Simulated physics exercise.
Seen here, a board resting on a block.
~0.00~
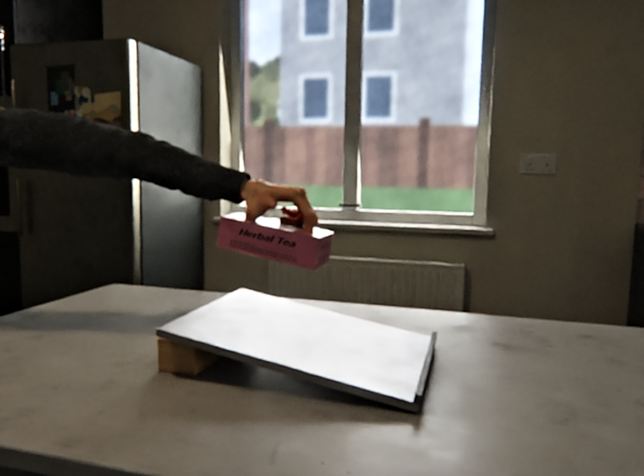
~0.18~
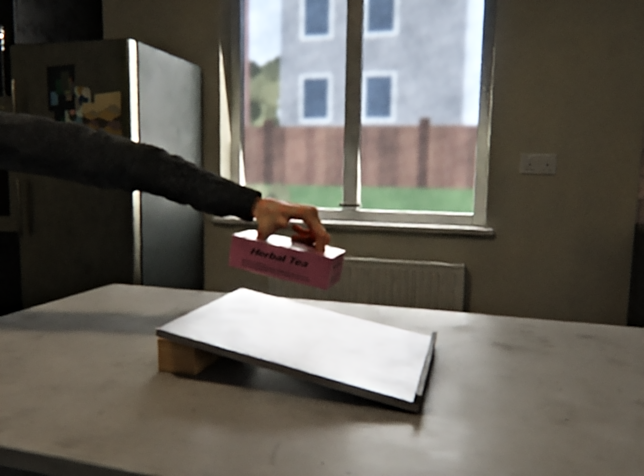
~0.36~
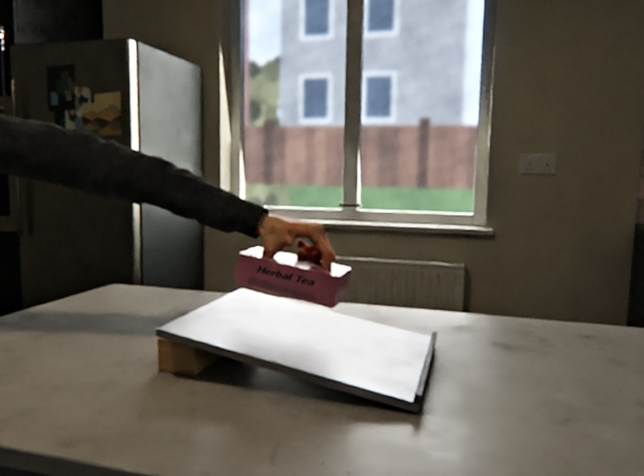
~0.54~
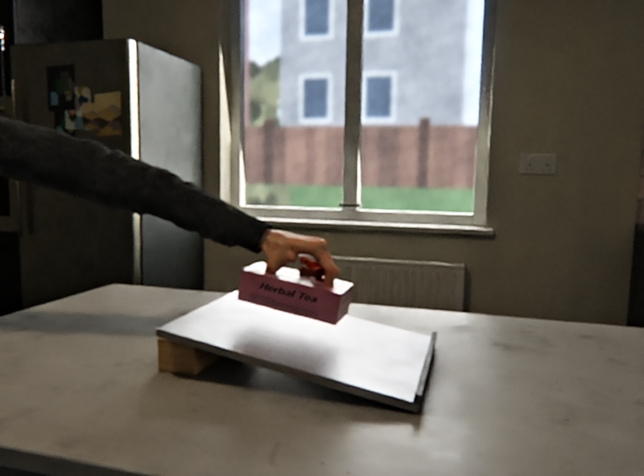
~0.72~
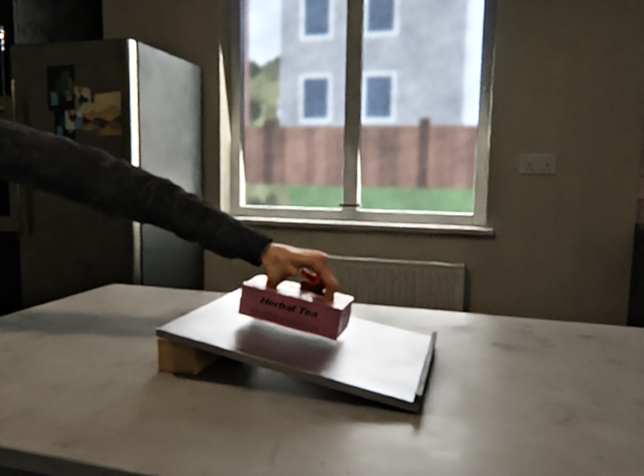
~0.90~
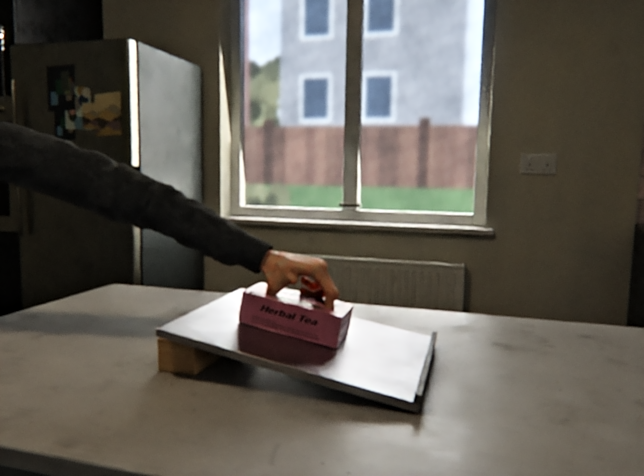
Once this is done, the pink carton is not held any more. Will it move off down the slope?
No, it stays put.
Around 1.10 s, nothing moves.
Around 1.30 s, pink carton resting near (297, 314).
Finally (1.9 s), it is still in place. Final places as the last picture's camera would see them, pink carton near (297, 314). The pink carton remains at rest.
